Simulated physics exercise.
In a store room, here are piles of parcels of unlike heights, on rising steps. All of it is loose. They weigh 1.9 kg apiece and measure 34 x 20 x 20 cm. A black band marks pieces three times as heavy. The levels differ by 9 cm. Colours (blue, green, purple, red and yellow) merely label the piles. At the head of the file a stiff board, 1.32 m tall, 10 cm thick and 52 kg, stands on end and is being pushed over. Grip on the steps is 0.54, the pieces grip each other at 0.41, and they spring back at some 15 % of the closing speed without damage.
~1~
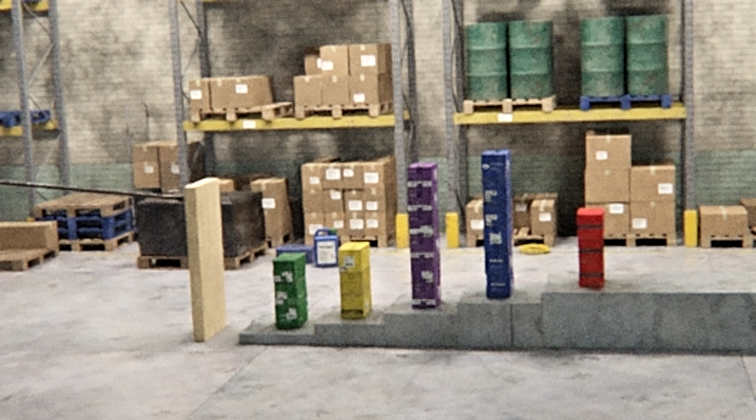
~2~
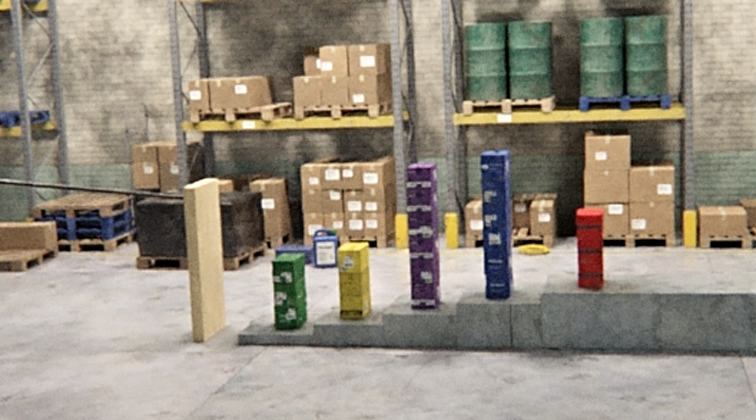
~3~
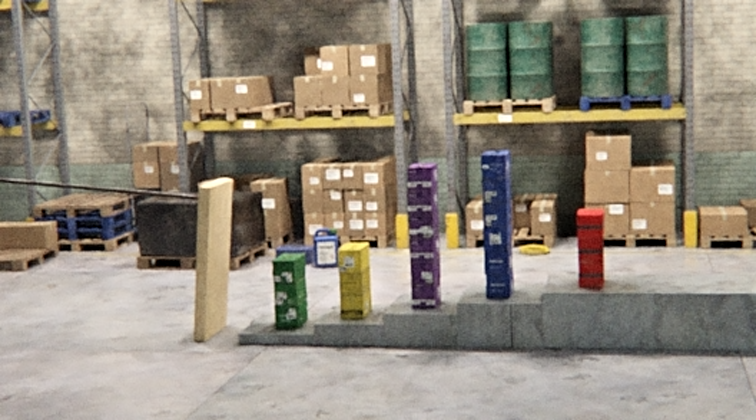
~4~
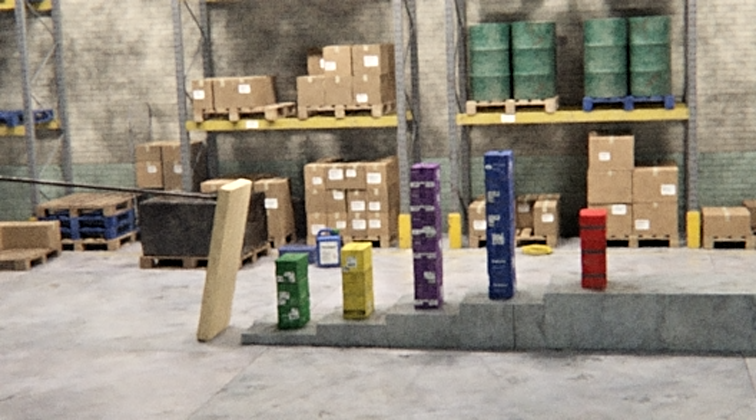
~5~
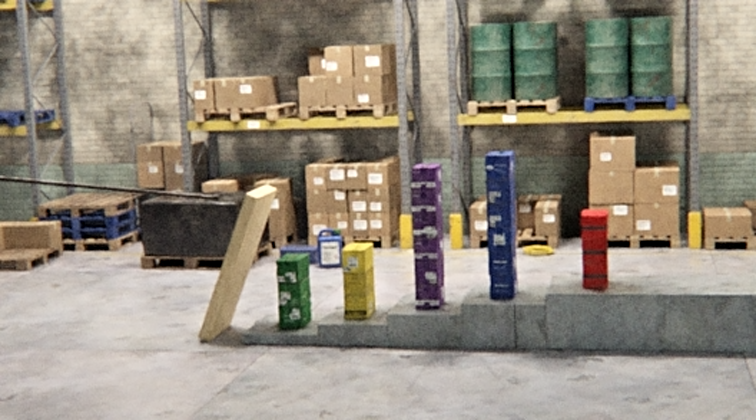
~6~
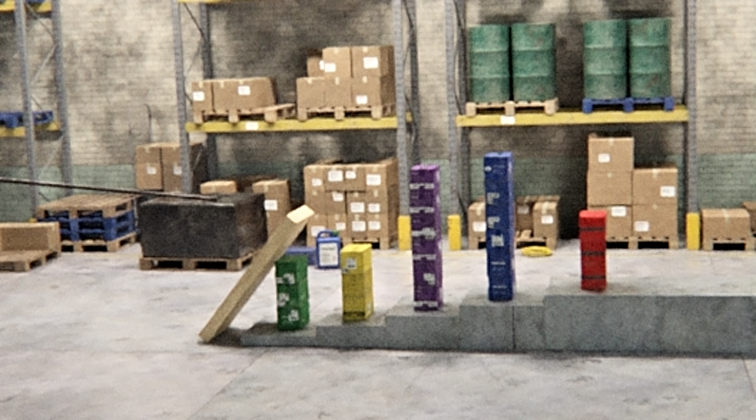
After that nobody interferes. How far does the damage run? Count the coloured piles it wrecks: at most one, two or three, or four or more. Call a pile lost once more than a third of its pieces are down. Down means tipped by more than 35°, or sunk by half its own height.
It takes from two to three of them.
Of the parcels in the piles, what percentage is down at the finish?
About 25 per cent.
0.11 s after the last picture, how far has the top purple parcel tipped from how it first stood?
Some 0°.
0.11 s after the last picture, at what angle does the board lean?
Some 45° from upright.
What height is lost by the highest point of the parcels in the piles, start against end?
Some 0 cm lower.
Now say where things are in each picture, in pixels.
In the first picture (each place is the centre of the face we see best), pole end (180, 199) 11 cm short, board 0° from upright; top yellow parcel (350, 261); top purple parcel (419, 179); the others all in place.
Pole end 6 mm short, board 0° from upright; top blue parcel (493, 167), in the second picture.
Pole end 10 cm in, board 6° from upright; top blue parcel (494, 167); the others all in place, in the third picture.
Pole end (213, 198) 17 cm in, stopped, board 12° from upright; top blue parcel (496, 167); the others all in place, in the fourth picture.
Pole end (215, 199) 17 cm in, stopped, board 22° from upright; top blue parcel (498, 167); the others all in place, in the fifth picture.
Pole end (213, 200) 17 cm in, stopped, board 39° from upright; top blue parcel (496, 169); top yellow parcel (352, 263); the others all in place, in the sixth picture.
Then, 0.11 s later than the last frame, board 47° from upright; none of the 21 parcels down, 3 disturbed; top green parcel tilted 34°.
Then, 0.25 s later than the last frame, board 58° from upright; 2 of the 21 parcels down; top yellow parcel tilted 14°; top green parcel tilted 4°, 6 cm lower.
Then, 0.45 s later than the last frame, board 65° from upright; 3 of the 21 parcels down; top green parcel tilted 15°, 11 cm lower; top yellow parcel tilted 8°.
When it is over, board 68° from upright; 5 of the 21 parcels down; top green parcel tilted 34°, 13 cm lower; top yellow parcel 10 cm lower. Wrecked, green and yellow. In pixels of the last frame, middles, top green parcel near (379, 286), top yellow parcel near (409, 271).
